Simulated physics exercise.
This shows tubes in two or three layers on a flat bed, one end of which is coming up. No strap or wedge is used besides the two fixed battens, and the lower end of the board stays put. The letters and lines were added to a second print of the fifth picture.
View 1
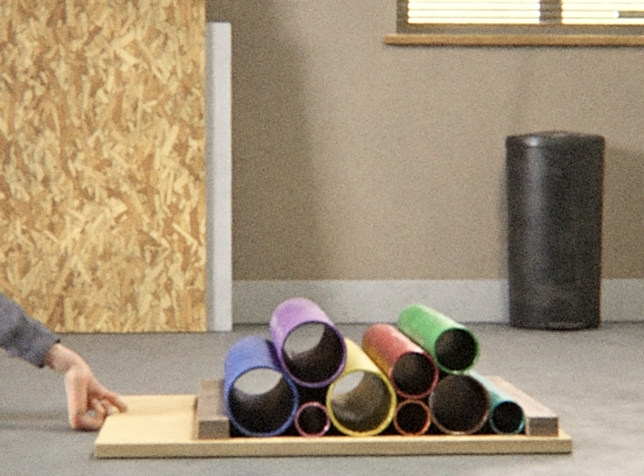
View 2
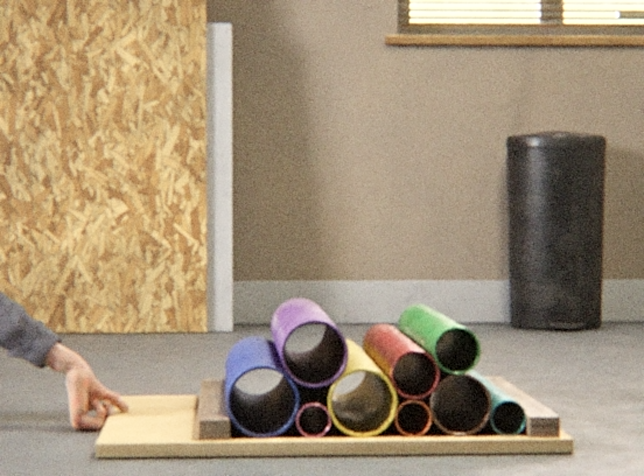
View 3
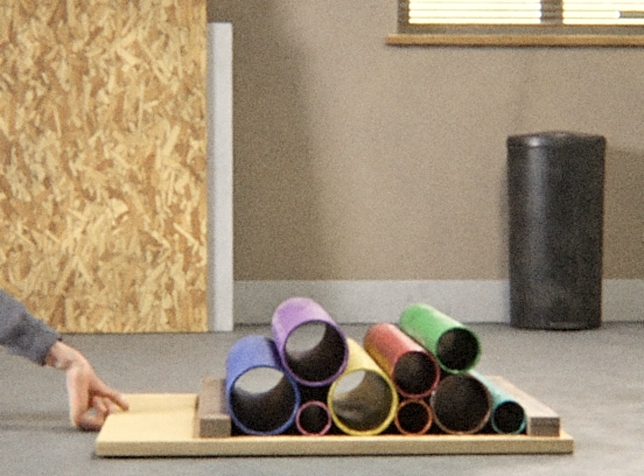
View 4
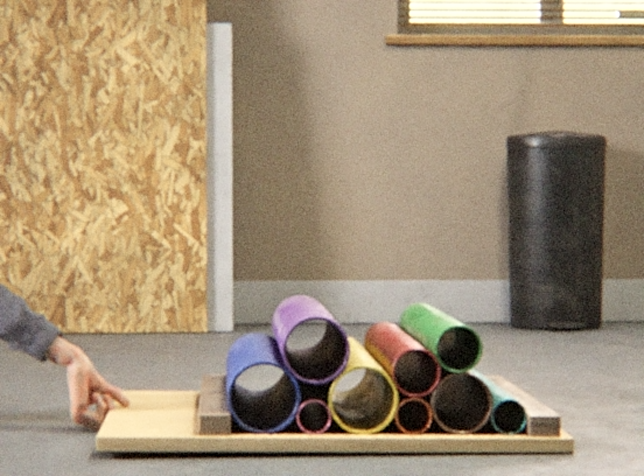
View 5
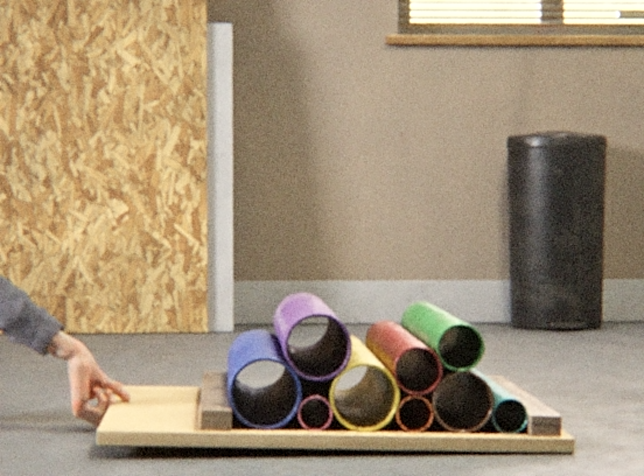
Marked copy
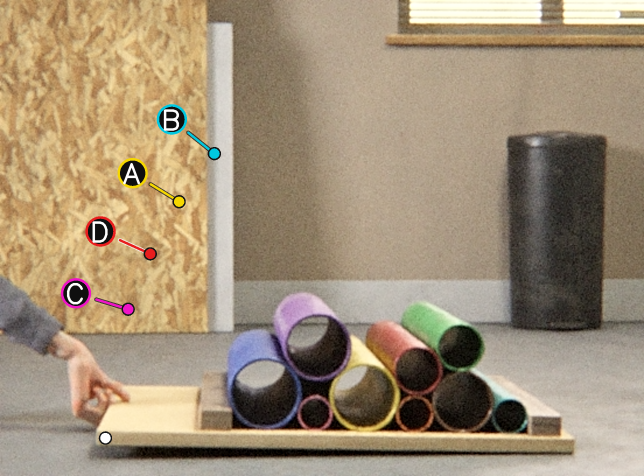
In a room with a gray floor, a hand at the left slowly raised that end of a flat board very slightly, while the colorful tubes stacked between two wooden blocks kept their arrangement.
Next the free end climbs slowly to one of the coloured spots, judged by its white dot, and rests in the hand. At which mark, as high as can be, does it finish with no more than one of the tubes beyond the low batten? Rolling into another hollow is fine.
Stop at B.
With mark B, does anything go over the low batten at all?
Yes.
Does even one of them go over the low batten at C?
Yes.
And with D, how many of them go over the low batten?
The count is one.
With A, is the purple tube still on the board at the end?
Yes.
On the marked copy, A at (179, 202); B at (214, 154); C at (128, 309); D at (150, 254); the white dot at (106, 438).
Taking B. A third of the way, board at 21°.
Two thirds of the way, board at 39°.
When it is over, board at 39°, one over the low batten (green).
As for the rest, A one over the low batten (green); C one over the low batten (green); D one over the low batten (green).
